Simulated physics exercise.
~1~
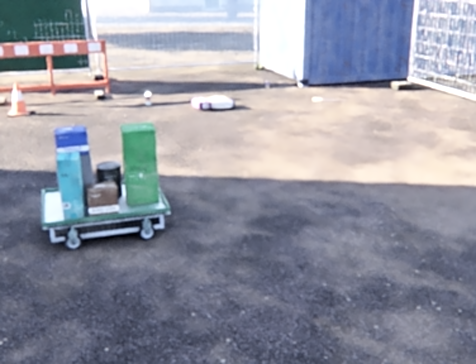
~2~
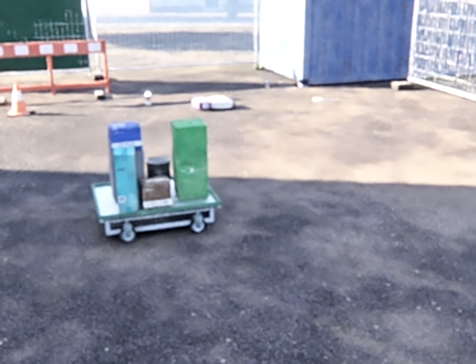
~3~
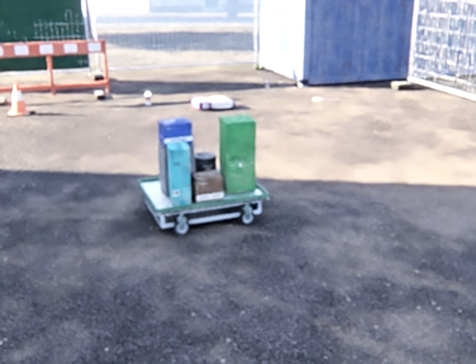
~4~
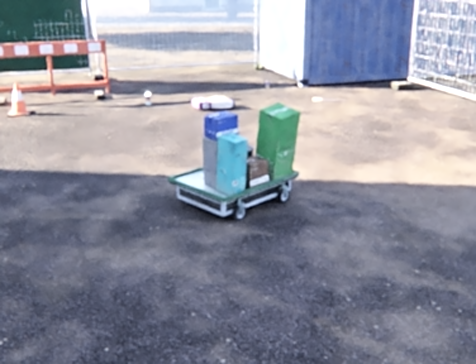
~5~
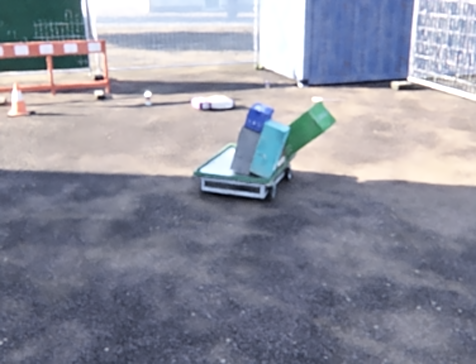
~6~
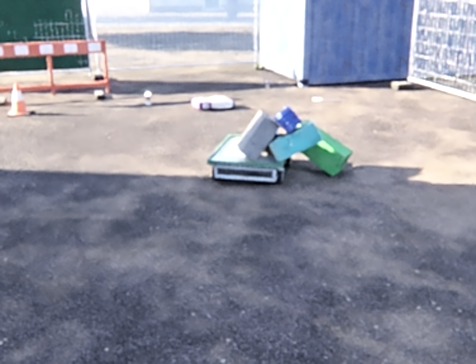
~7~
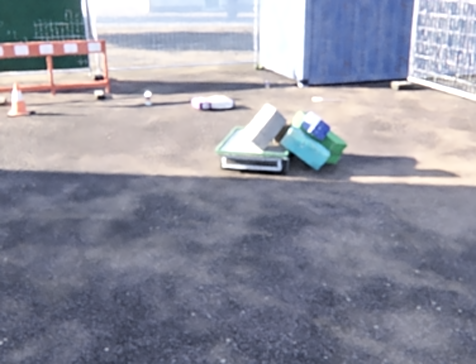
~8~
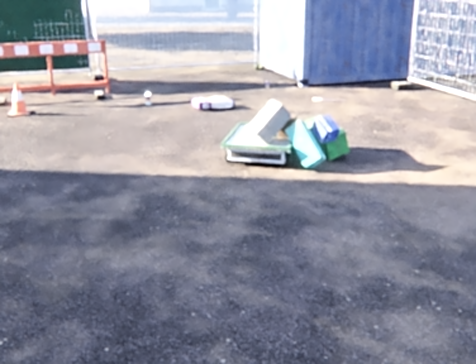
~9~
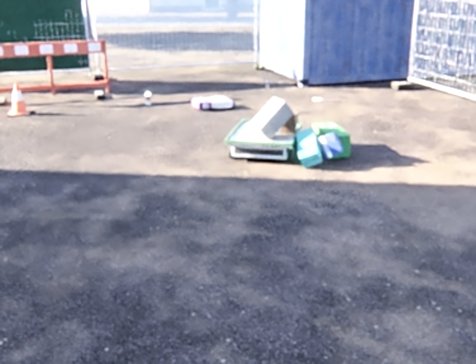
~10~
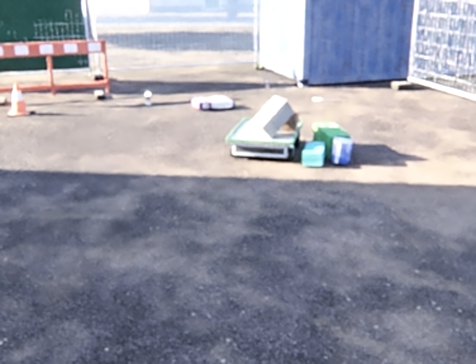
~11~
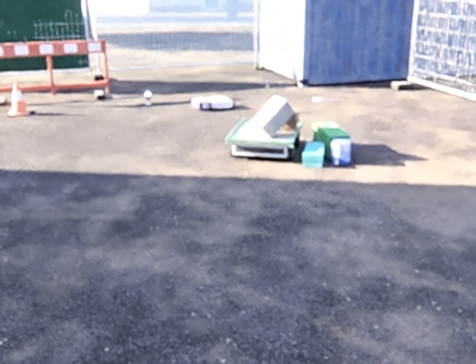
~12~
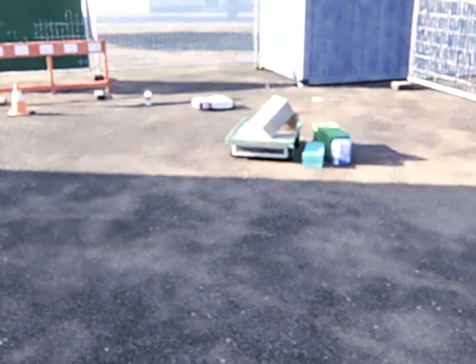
A cart rolls right and turns away, and several boxes topple off before it stops.
